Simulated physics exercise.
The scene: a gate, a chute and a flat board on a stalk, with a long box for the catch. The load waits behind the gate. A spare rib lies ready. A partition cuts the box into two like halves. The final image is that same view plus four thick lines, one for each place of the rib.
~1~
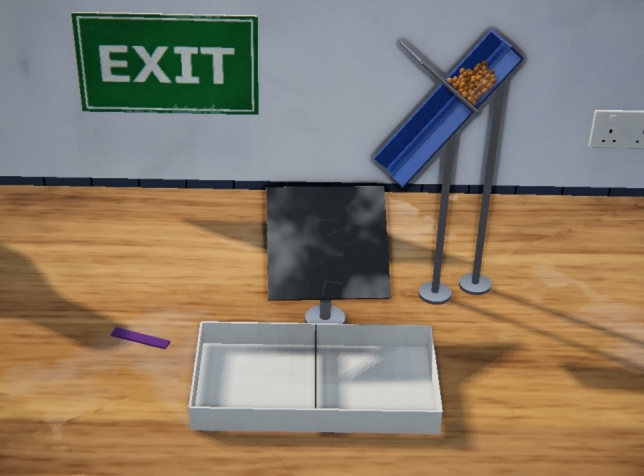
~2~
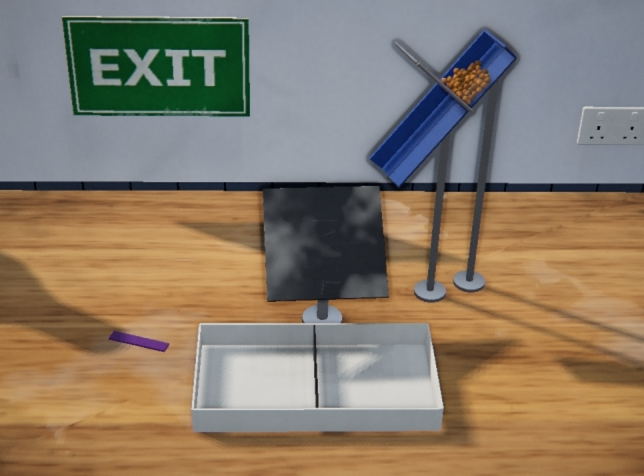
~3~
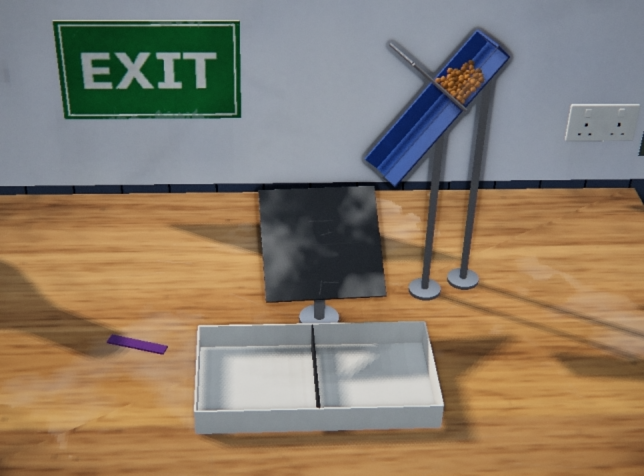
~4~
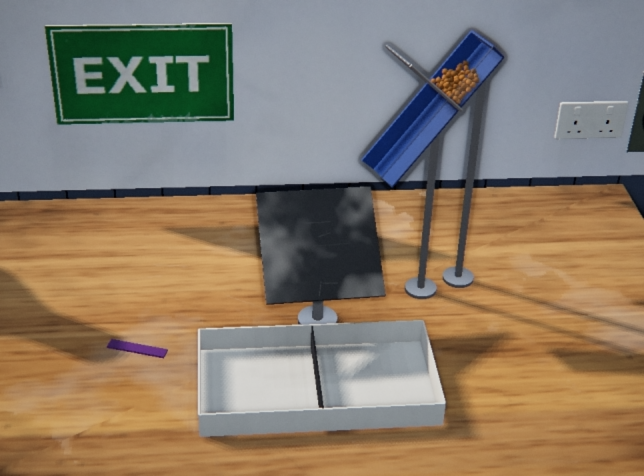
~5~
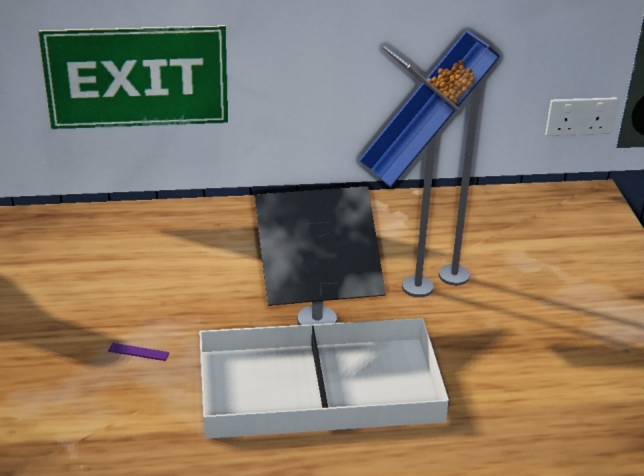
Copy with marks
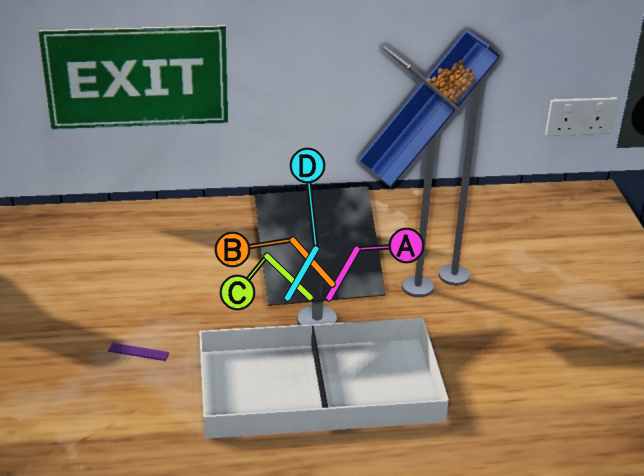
The camera drifts slowly left in a slight arc while turning right, looking down a little on a wooden table before a pale wall with a green EXIT sign and a white socket. A sloping blue chute on two grey stands holds small orange-brown pieces behind a gate, with a tilted dark board, a white two-part box and a purple strip lower left. Nothing on the table moves; only the view shifts gently.
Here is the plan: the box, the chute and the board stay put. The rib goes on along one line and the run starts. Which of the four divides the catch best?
D works best here.
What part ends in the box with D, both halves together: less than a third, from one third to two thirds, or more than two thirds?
More than two thirds.
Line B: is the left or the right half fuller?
More lands on the right.
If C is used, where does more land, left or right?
More lands on the right.
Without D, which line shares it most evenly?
C.
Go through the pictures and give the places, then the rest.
Load behind the gate near (471, 85), roasted chickpeas; lip of the chute near (395, 178), sloping fairly steeply, in the first frame.
Middle of the board near (325, 242), tilted fairly steeply; middle of its low edge near (328, 299); of its high edge near (321, 187), in the second frame.
Front corners of the box near (195, 412) and (443, 405); front end of its middle wall near (320, 408), in the third frame.
Middle of the load near (454, 84); lip near (383, 178), in the fourth frame.
Middle of the load near (450, 84); lip near (381, 178), in the fifth frame.
On the marked copy, line A from (357, 248) to (328, 298); line B from (292, 239) to (332, 284); line C from (266, 255) to (310, 297); line D from (316, 248) to (287, 298).
If A is chosen, of what is caught, all but a few in the left half, only a few in the right.
If B is chosen, of what is caught, a small share in the left half, all but a few in the right.
If C is chosen, of what is caught, close to a quarter in the left half, the bulk in the right.
If D is chosen, of what is caught, close to half in the left half, close to half in the right.
